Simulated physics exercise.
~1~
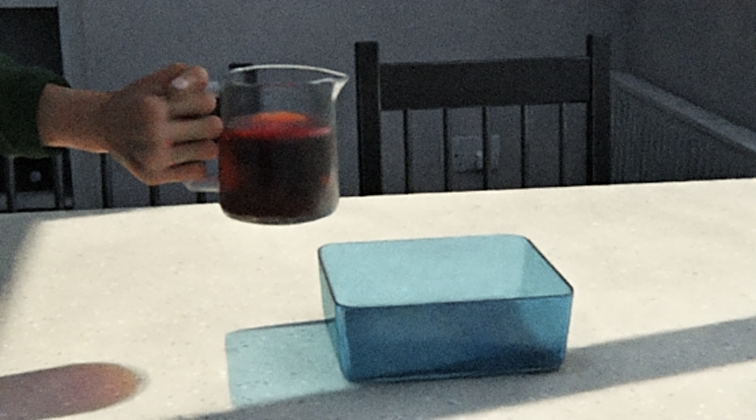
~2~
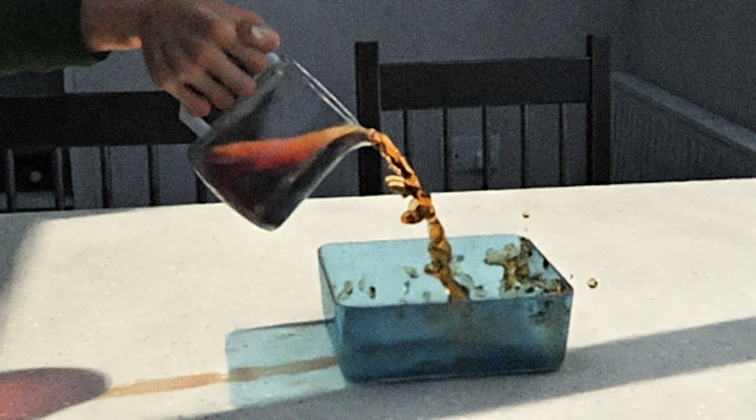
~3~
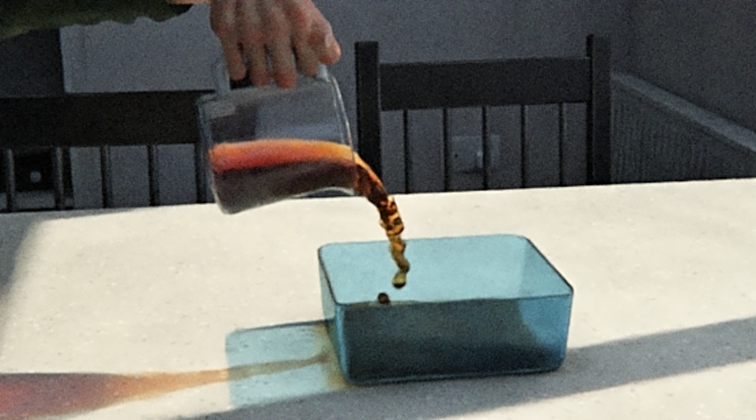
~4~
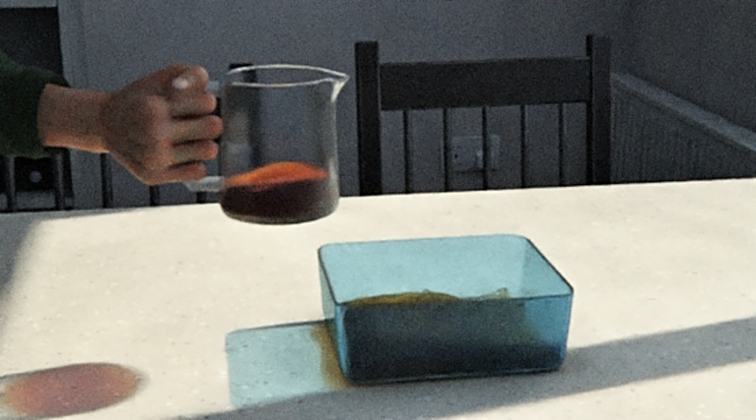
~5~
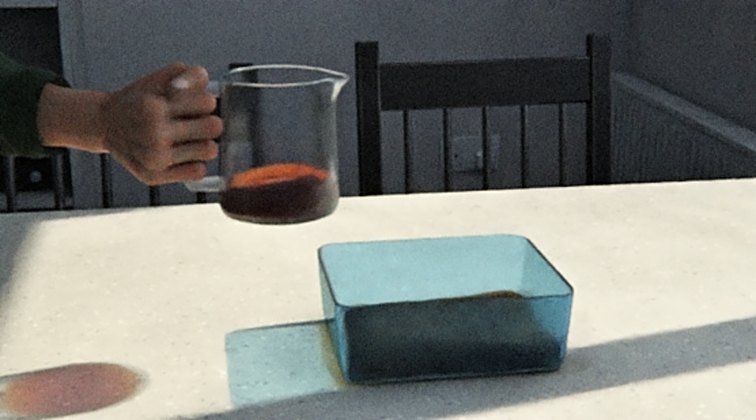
A hand tilts a glass jug of dark reddish tea over an empty blue oven dish, eases back, then tips it further, pouring brown streams that splash inside. The jug returns upright with a little tea left, while tea settles in the dish below.
